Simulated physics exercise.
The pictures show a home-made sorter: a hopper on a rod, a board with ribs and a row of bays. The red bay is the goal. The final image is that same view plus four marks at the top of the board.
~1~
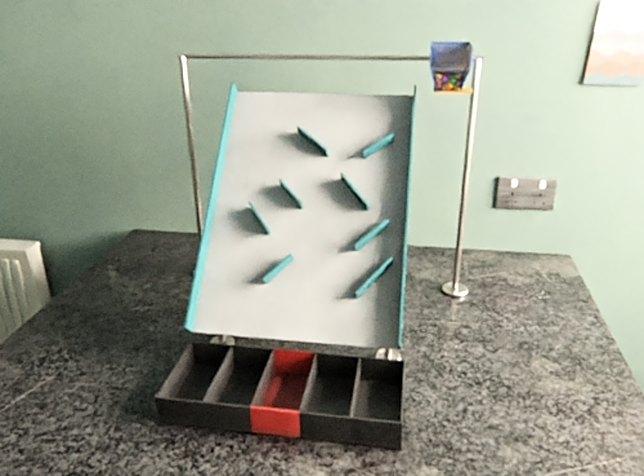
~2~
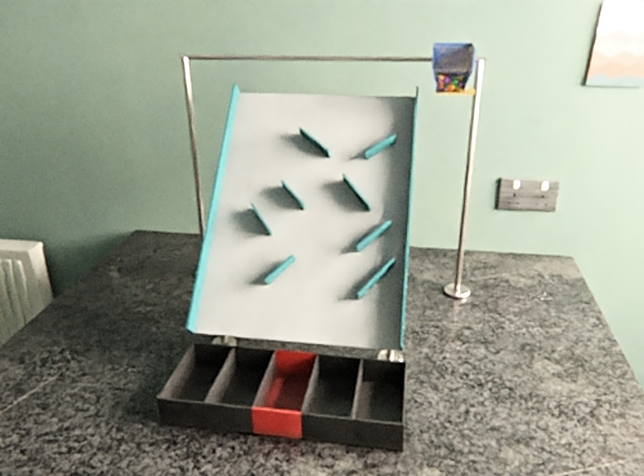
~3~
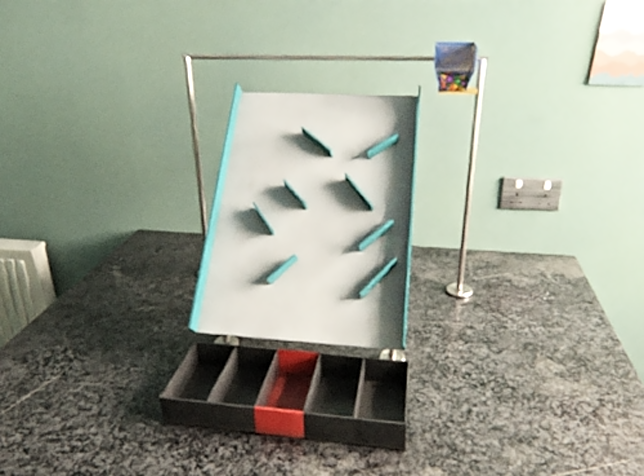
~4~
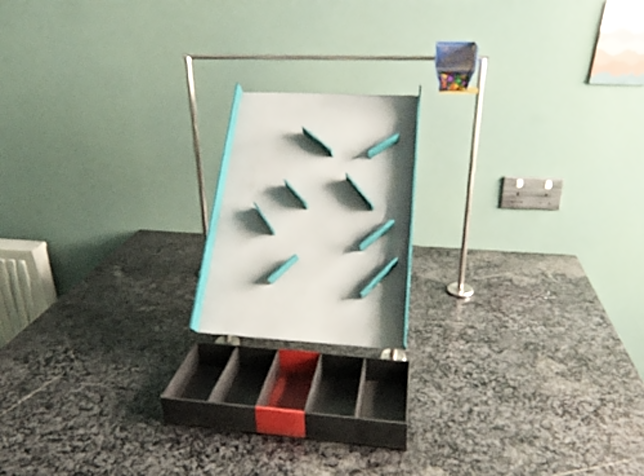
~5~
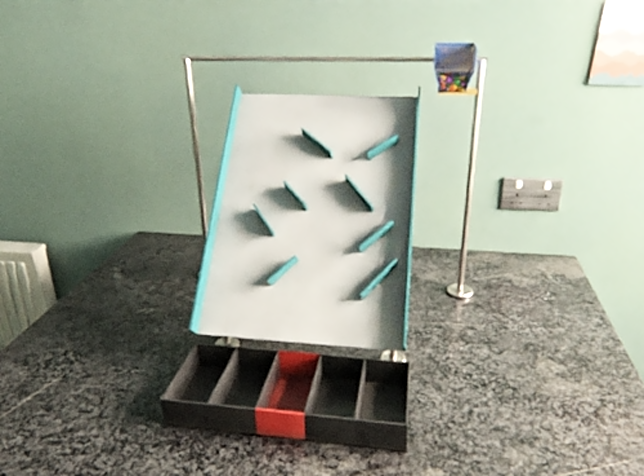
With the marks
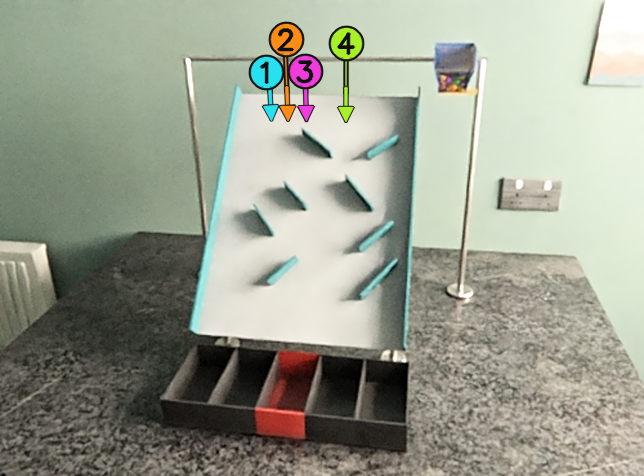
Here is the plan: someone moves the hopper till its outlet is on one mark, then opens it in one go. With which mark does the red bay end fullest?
I would pick mark 4.
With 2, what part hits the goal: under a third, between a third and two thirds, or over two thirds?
Under a third.
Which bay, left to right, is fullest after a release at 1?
It is the first one.
On the marked copy, mark 1 meets the board at (271, 114); mark 2 meets the board at (287, 115); mark 3 meets the board at (306, 115); mark 4 meets the board at (345, 116).
For mark 1, about a tenth in the red bay, almost all in other bays.
For mark 2, about a tenth in the red bay, almost all in other bays.
For mark 3, about a tenth in the red bay, the larger part in other bays, about a tenth held on the board.
For mark 4, roughly half in the red bay, roughly a third in other bays, about a tenth held on the board.
